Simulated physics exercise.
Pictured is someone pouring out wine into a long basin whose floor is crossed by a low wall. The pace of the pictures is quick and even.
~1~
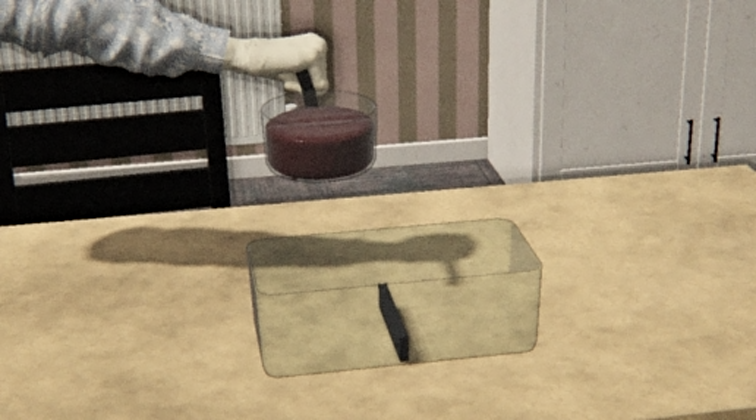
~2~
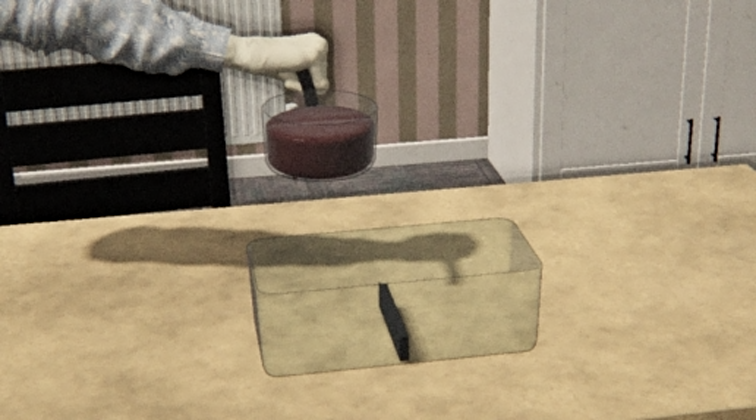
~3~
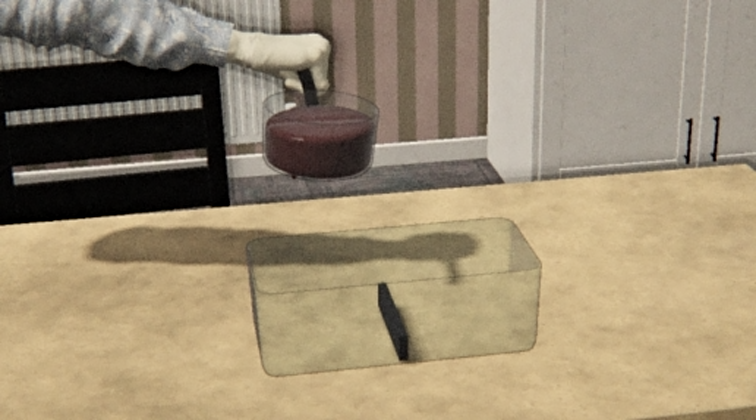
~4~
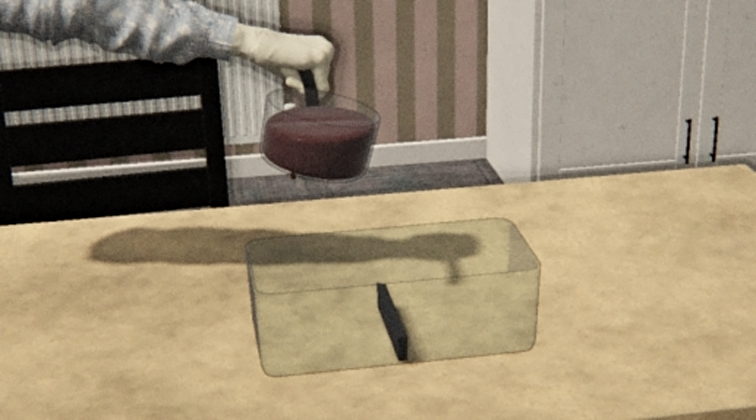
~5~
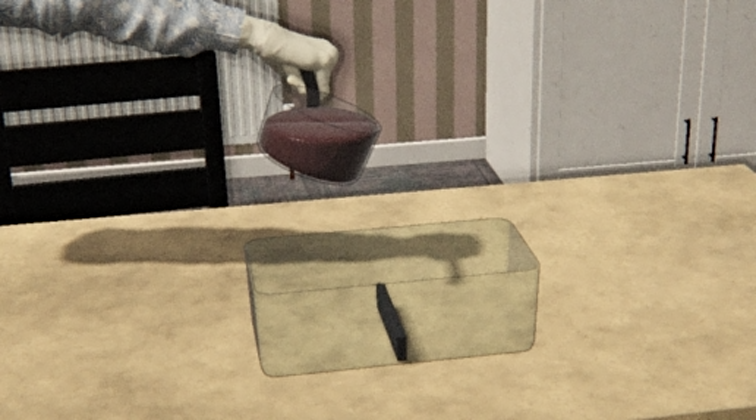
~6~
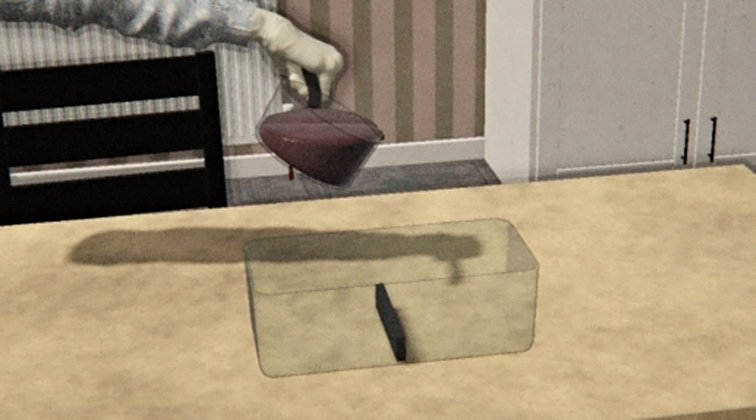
At a table in a room with striped wallpaper, a gloved hand holds a clear round container of dark red liquid above a long clear basin with a low dark divider, then tilts it steadily further to the right.
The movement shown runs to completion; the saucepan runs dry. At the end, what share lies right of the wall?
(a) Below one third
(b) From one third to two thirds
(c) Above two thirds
Option c: Above two thirds.
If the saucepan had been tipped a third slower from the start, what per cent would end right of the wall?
I'd say roughly 85 in every hundred ends up there.
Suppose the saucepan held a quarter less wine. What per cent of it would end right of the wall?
Roughly 85 %.
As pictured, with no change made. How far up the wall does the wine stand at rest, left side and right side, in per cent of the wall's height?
10 left, 60 right, give or take.
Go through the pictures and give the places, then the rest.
Tilt 0°; pouring edge (375, 105); surface from (265, 126) to (372, 118); the long basin's rim runs from (252, 269) to (527, 244); the wall's top is at (393, 311), in the first frame.
Tilt 2°; pouring edge (376, 106); surface from (265, 125) to (373, 117), in the second frame.
Tilt 6°; pouring edge (377, 110); surface from (265, 124) to (373, 118), in the third frame.
Tilt 13°; pouring edge (379, 117); surface from (265, 124) to (374, 120), in the fourth frame.
Tilt 22°; pouring edge (379, 126); surface from (264, 124) to (377, 121), in the fifth frame.
Tilt 33°; pouring edge (378, 138); surface from (258, 125) to (372, 128); 2 per cent is over the edge, in the sixth frame.
A moment on, the saucepan is tipped on its side and 27 per cent is still to pour, 0 is left of the wall and 23 right of it.
Next, the saucepan is tipped right over and 5 per cent is still to pour, 12 is left of the wall and 74 right of it.
Then the saucepan is tipped right over and 0 per cent is still to pour, 15 is left of the wall and 83 right of it.
Later the saucepan is tipped right over and 0 per cent is still to pour, 15 is left of the wall and 83 right of it.
In the end 15 per cent lies left of the wall, 83 right of it and 1 outside.
